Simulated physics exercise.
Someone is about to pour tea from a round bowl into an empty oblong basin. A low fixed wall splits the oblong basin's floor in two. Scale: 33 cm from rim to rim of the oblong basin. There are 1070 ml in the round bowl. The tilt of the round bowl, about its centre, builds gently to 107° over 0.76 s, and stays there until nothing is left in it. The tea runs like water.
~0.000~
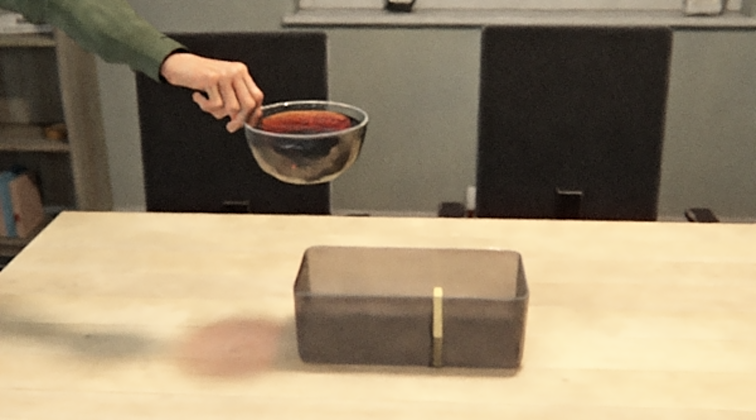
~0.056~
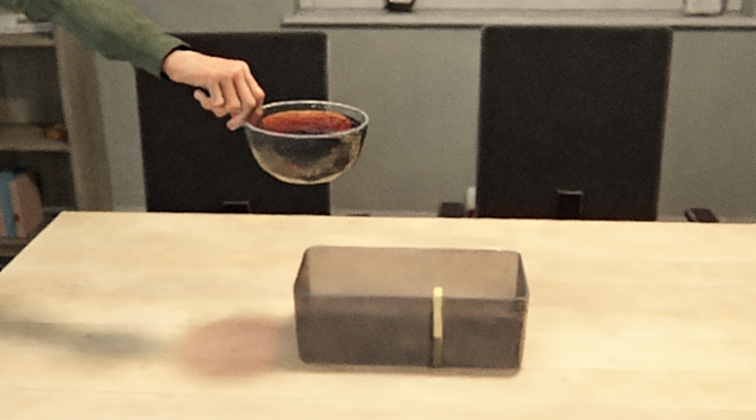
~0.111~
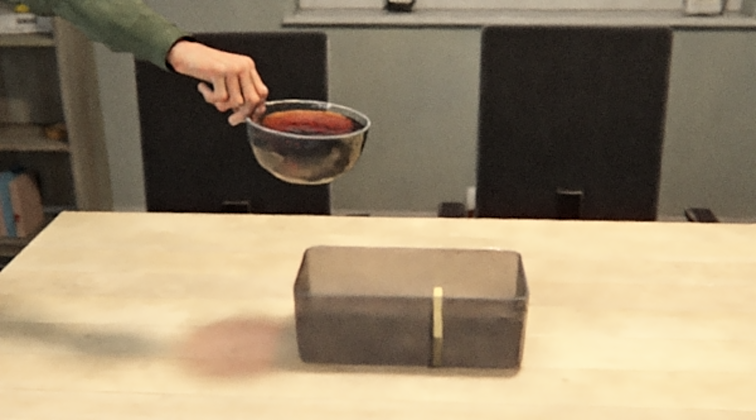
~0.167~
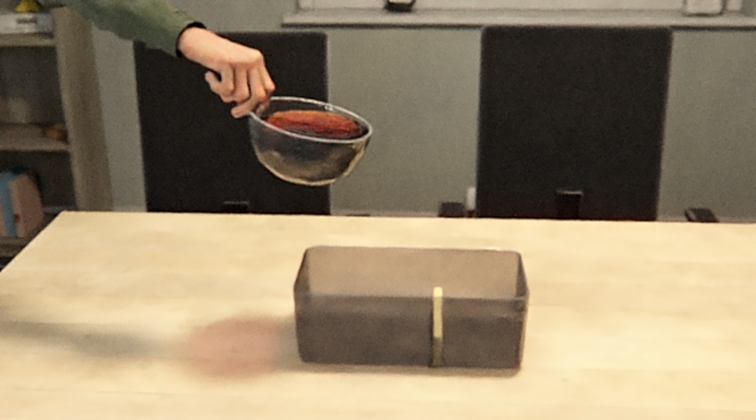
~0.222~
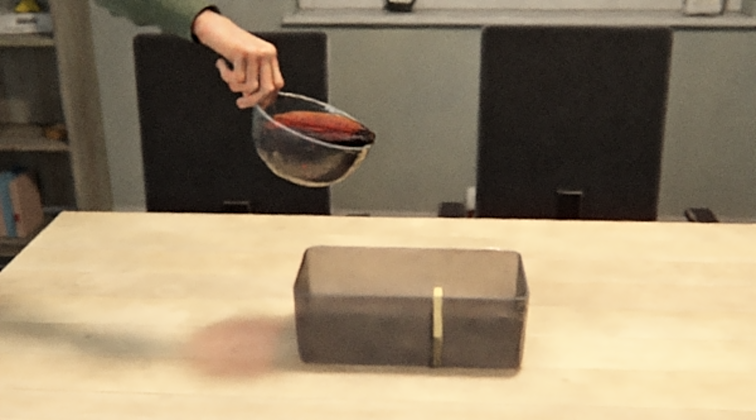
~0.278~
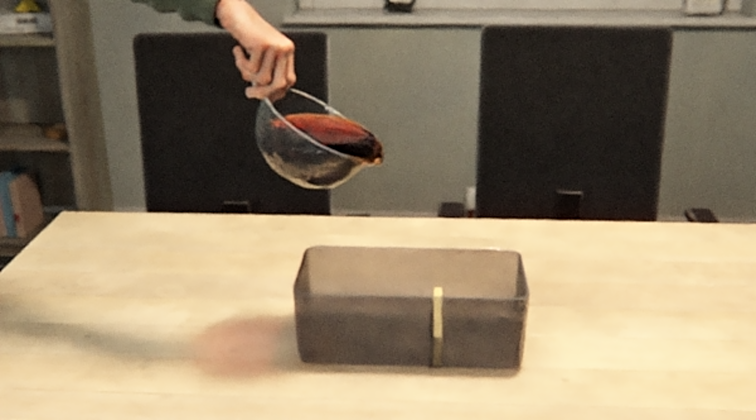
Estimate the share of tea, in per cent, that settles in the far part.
About 21 per cent.
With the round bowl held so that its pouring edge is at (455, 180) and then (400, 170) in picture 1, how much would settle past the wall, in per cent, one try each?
In turn about 70 and 35 per cent.
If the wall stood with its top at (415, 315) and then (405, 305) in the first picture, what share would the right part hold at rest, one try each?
In turn about 50 and 65 per cent.
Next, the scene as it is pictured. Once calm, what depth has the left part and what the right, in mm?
Left about 26 mm, right about 12 mm.
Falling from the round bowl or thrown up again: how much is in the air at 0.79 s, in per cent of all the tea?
Near 8 in a hundred.
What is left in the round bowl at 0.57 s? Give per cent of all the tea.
Some 16 per cent.
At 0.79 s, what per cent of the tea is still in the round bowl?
Near 0 in a hundred.
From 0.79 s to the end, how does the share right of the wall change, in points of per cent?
The share moves up, by some 5 per cent.
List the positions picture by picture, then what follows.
Tilt 0°; pouring edge (367, 120); surface from (249, 124) to (365, 126); the oblong basin's rim runs from (300, 269) to (525, 274); the wall's top is at (438, 312), in the first frame.
Tilt 1°; pouring edge (367, 122); surface from (249, 124) to (365, 127), in the second frame.
Tilt 6°; pouring edge (369, 126); surface from (251, 123) to (367, 129), in the third frame.
Tilt 12°; pouring edge (371, 133); surface from (253, 122) to (369, 131), in the fourth frame.
Tilt 21°; pouring edge (372, 143); surface from (257, 123) to (370, 137); 2 per cent is over the edge, in the fifth frame.
Tilt 32°; pouring edge (371, 154); surface from (259, 126) to (364, 143); 8 per cent is over the edge, in the sixth frame.
After 0.57 s the tilt is 92° and 16 per cent is still to pour, 25 is left of the wall and 10 right of it.
After 0.79 s the tilt is 107° and 0 per cent is still to pour, 75 is left of the wall and 16 right of it.
After 1.01 s the tilt is 107° and 0 per cent is still to pour, 75 is left of the wall and 19 right of it.
After 1.26 s the tilt is 107° and 0 per cent is still to pour, 74 is left of the wall and 21 right of it.
In the end 74 per cent lies left of the wall, 21 right of it and 6 outside.
